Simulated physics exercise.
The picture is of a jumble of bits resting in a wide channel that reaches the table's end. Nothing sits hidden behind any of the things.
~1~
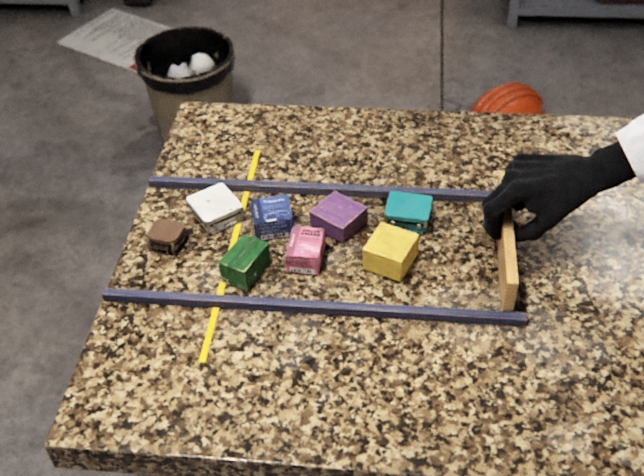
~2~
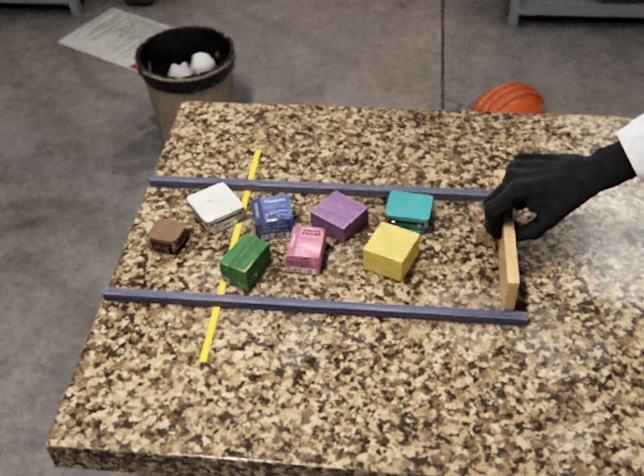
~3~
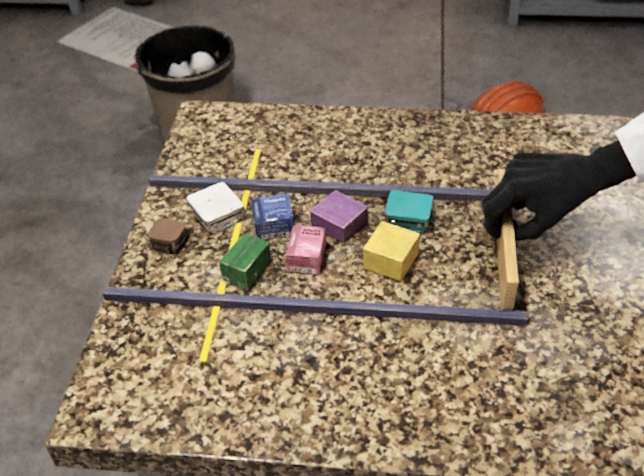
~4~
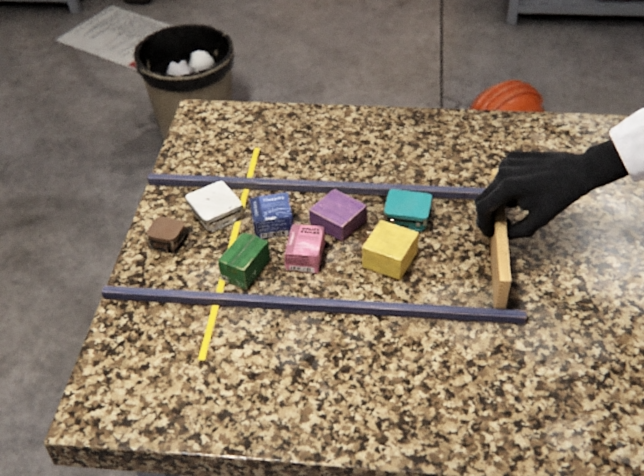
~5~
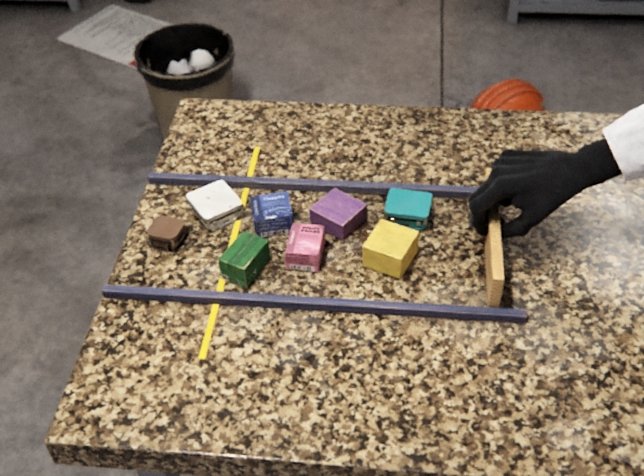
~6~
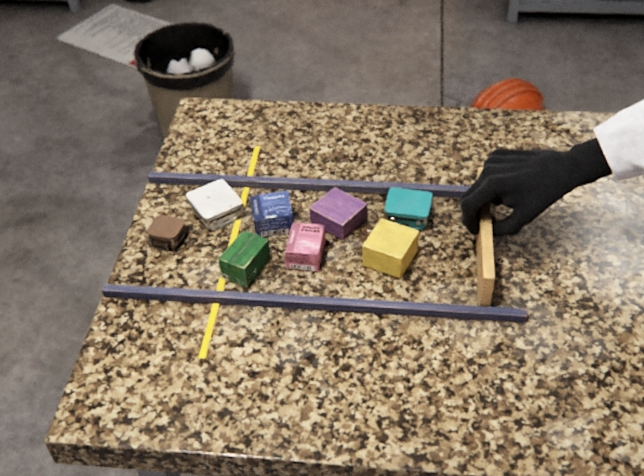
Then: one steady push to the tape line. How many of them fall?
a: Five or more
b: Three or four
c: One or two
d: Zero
c.
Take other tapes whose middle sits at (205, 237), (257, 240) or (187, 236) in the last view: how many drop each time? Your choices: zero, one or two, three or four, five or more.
In order of the three spots, it's either three or four, then no fall at all, then three or four.
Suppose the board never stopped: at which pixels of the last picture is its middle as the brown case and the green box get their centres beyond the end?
The brown case gives roughly (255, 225), the green box roughly (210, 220).
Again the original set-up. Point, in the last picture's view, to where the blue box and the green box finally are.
The blue box ends up near (133, 234), and the green box near (132, 265).
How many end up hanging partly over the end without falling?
That'd be 2.
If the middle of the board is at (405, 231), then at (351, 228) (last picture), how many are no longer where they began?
Tally: 3; 6.
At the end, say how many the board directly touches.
The answer is 2.
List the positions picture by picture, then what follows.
Brown case (167, 237); white case (215, 210); green box (245, 262); board (505, 240); tape (233, 242), in the first frame.
White case (216, 209); turquoise case (409, 213), in the second frame.
Green box (246, 262); blue box (273, 217), in the third frame.
Brown case (167, 236); purple block (338, 215), in the fourth frame.
White case (215, 206); yellow block (391, 249), in the fifth frame.
Brown case (167, 234); white case (215, 206); green box (245, 259); board (484, 235); tape (233, 238), in the sixth frame.
Soon after, none off yet; brown case at rest near (167, 234); white case at rest near (215, 206); green box at rest near (245, 259).
Then, none off yet; brown case at rest near (167, 234); white case moved a little near (189, 204); green box moving near (234, 259).
Further on, none off yet; brown case moved about its own width near (131, 241); white case moved about its own width near (160, 202); green box moved well along near (166, 263).
At rest, the number that fall off is one or two; fallen, brown case.
